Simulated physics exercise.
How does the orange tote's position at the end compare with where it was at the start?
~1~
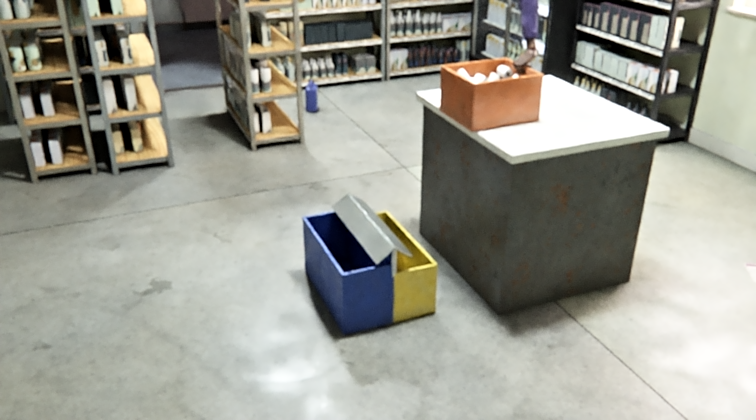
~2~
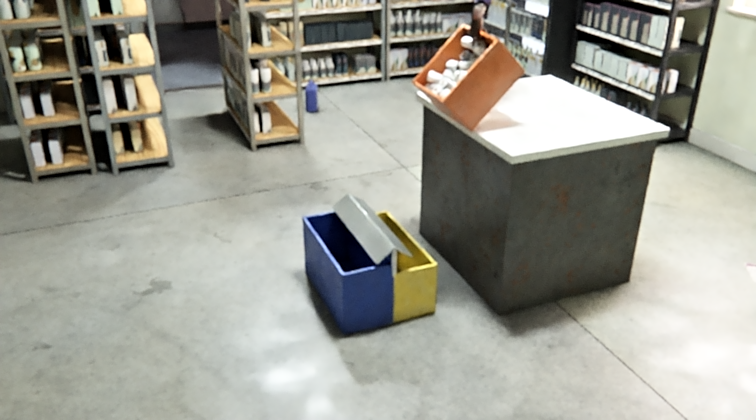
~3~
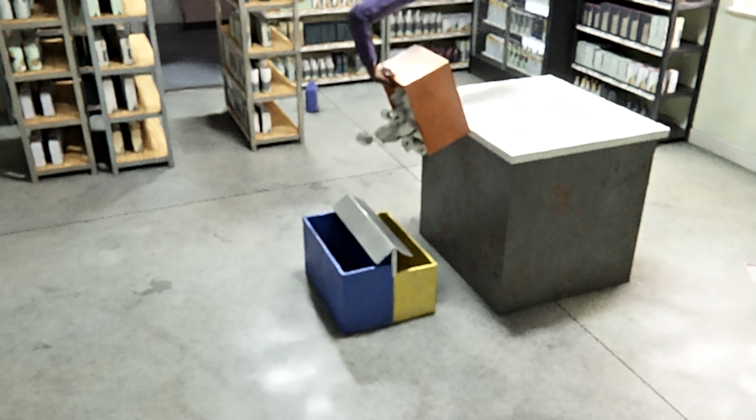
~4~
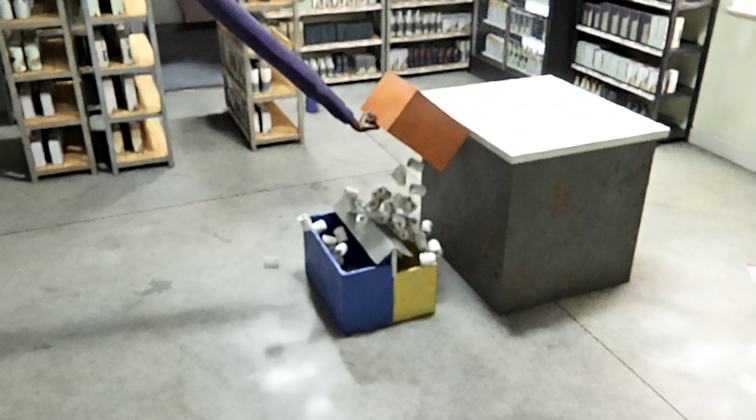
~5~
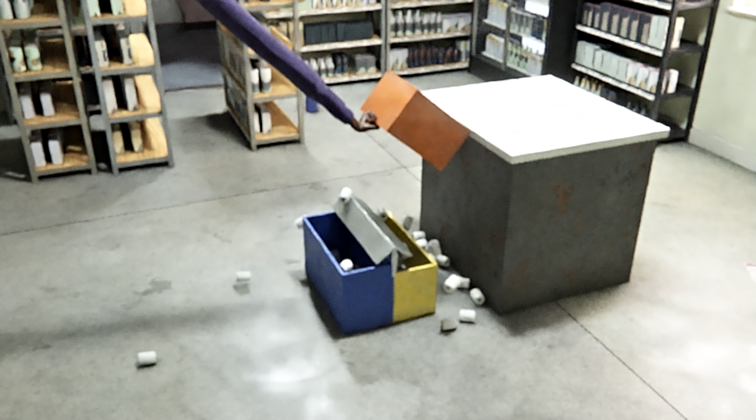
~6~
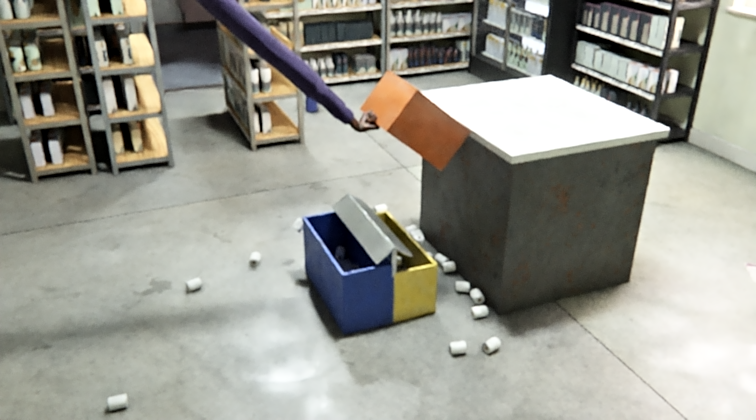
At the start it sits upright on top of the bench, and by the end it is held tipped over past the bench's left edge, farther left and a little lower.
